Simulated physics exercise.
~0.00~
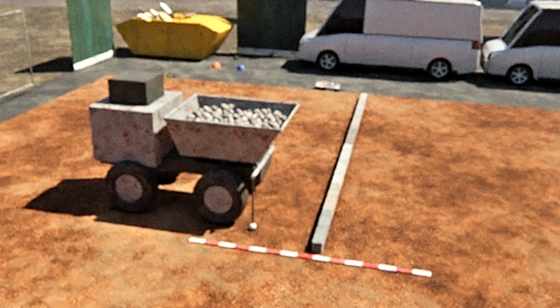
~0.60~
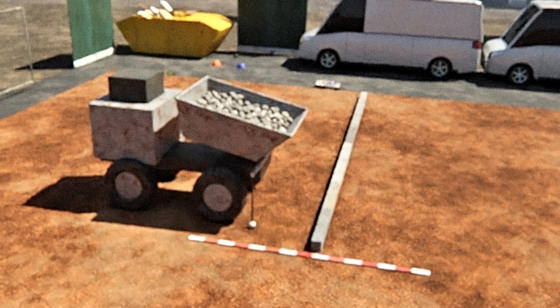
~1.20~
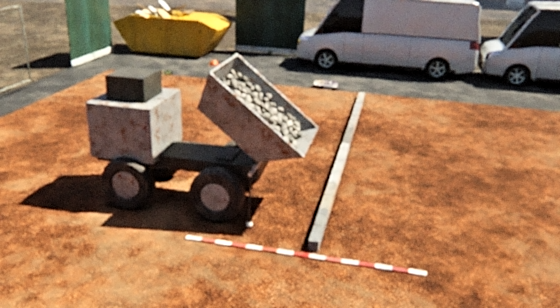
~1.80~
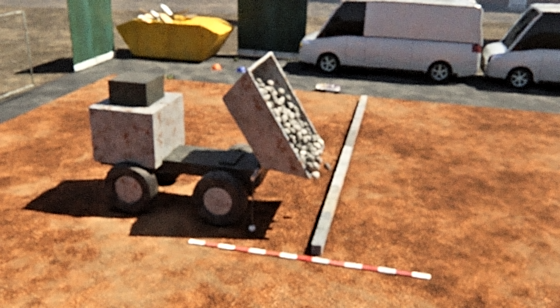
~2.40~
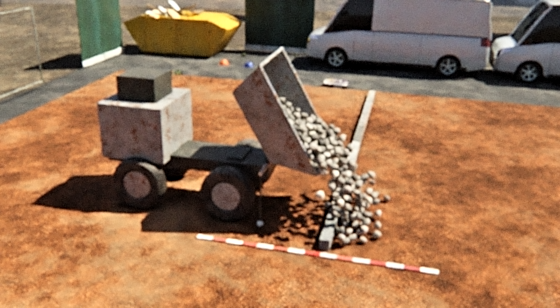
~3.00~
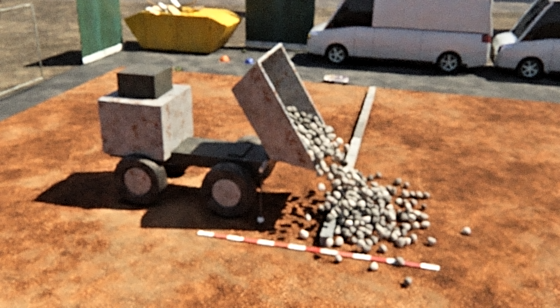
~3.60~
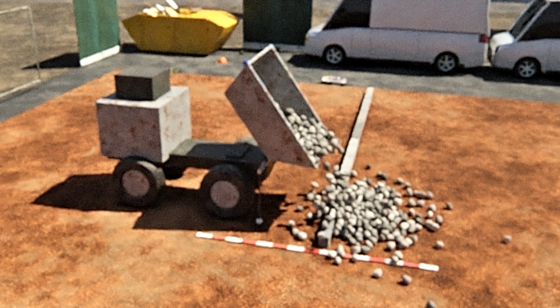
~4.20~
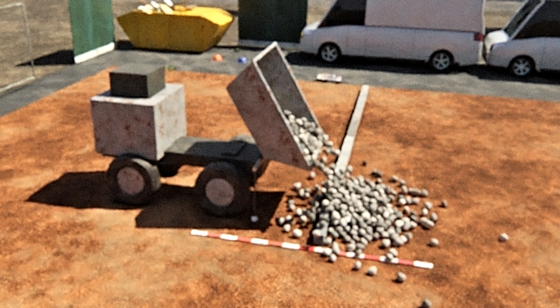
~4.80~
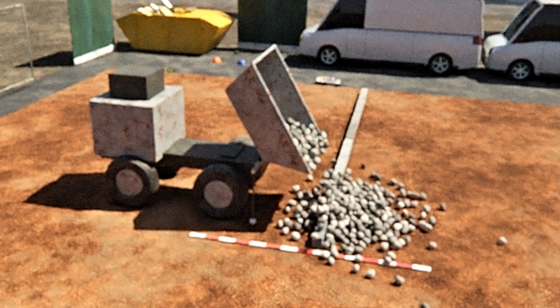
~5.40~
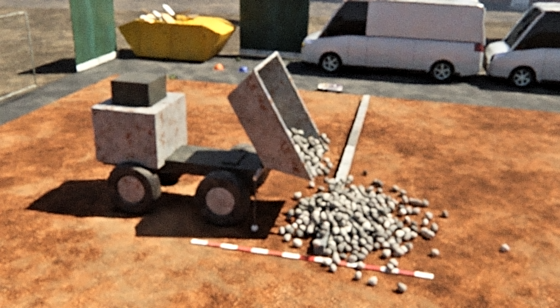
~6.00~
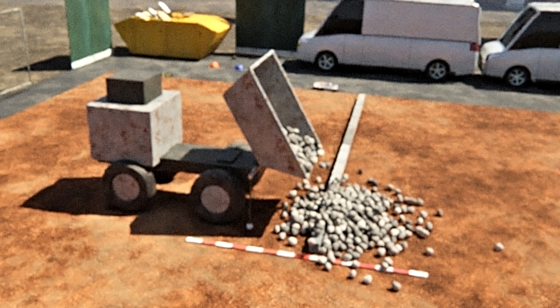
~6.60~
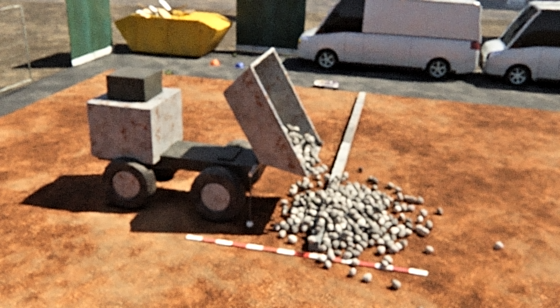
A grey dumper truck tipped its body steeply up, and pale cobbles slid out to the right, spilling over a low kerb and the red and white pole; it ended still tilted, with some stones inside and a wide heap on both sides of the kerb.
